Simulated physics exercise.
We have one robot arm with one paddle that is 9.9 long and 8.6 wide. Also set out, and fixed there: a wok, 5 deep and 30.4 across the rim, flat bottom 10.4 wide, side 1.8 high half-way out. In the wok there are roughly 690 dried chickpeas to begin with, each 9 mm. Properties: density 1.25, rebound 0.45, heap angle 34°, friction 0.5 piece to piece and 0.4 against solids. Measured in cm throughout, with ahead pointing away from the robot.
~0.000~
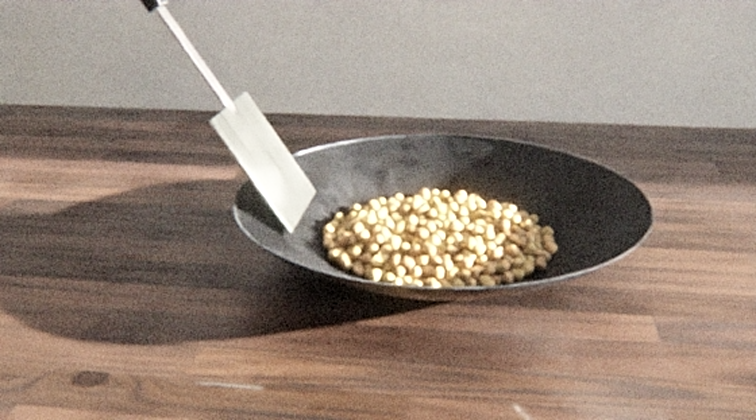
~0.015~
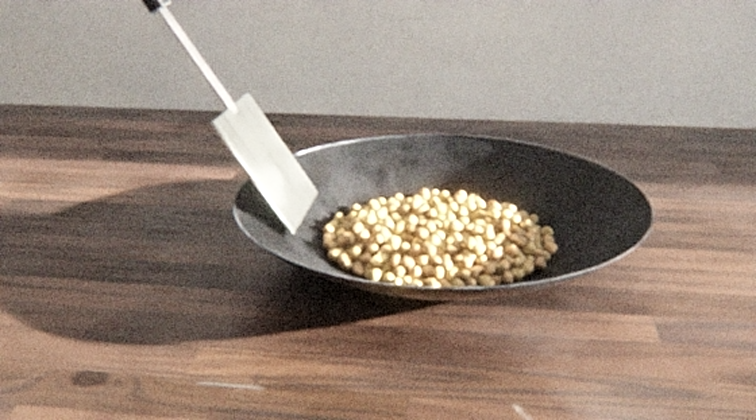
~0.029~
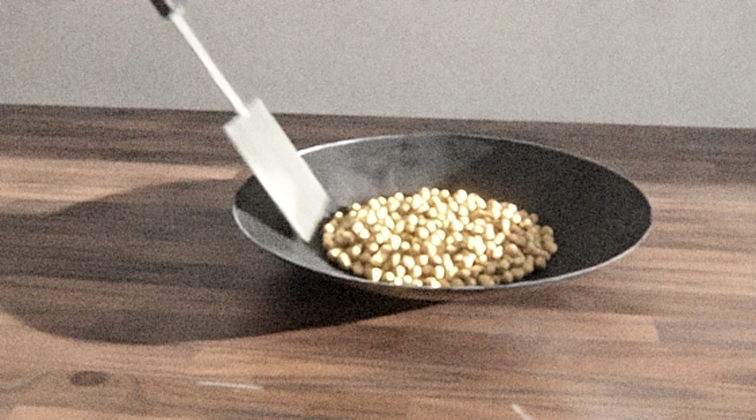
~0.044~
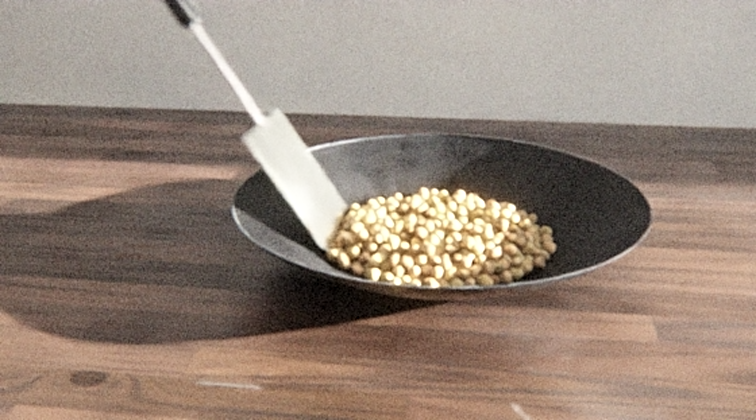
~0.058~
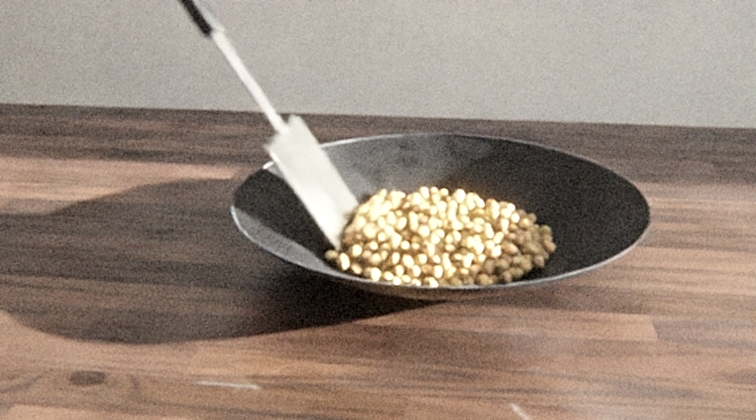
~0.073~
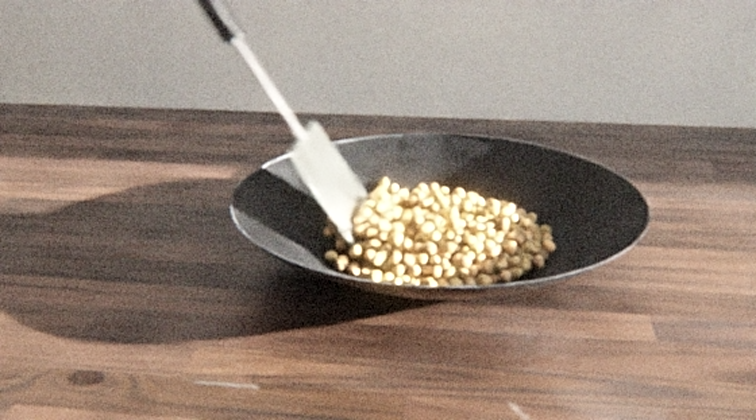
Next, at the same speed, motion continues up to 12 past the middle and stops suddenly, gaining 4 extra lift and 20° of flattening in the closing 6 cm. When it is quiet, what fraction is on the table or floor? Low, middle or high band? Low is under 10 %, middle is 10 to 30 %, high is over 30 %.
High band.
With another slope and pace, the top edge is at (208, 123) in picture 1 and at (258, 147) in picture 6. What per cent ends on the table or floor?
Roughly 30 percent ends up there.
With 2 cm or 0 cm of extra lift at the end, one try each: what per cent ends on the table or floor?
50 and 50 %.
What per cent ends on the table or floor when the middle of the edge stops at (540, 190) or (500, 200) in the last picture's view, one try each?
20 % and 10 %.
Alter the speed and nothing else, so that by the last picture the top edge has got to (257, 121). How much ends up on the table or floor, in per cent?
15 %.
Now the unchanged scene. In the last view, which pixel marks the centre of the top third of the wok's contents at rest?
(532, 234).
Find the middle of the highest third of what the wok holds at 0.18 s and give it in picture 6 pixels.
At about (557, 205).
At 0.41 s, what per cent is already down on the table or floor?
My estimate is roughly 30 %.
By 0.13 s, sloping 57°, highest piece 7 above the table; 691 in the wok.
By 0.18 s, sloping 54°, highest piece 13 above the table; 690 in the wok, 1 on the blade or in flight.
By 0.41 s, sloping 37°, highest piece 11 above the table; 379 in the wok, 204 on the table or floor, 108 on the blade or in flight.
By 1.46 s, sloping 37°, highest piece 4 above the table; 379 in the wok, 312 on the table or floor.
Final count, 379 in the wok, 312 on the table or floor. That is 45 % on the table or floor.
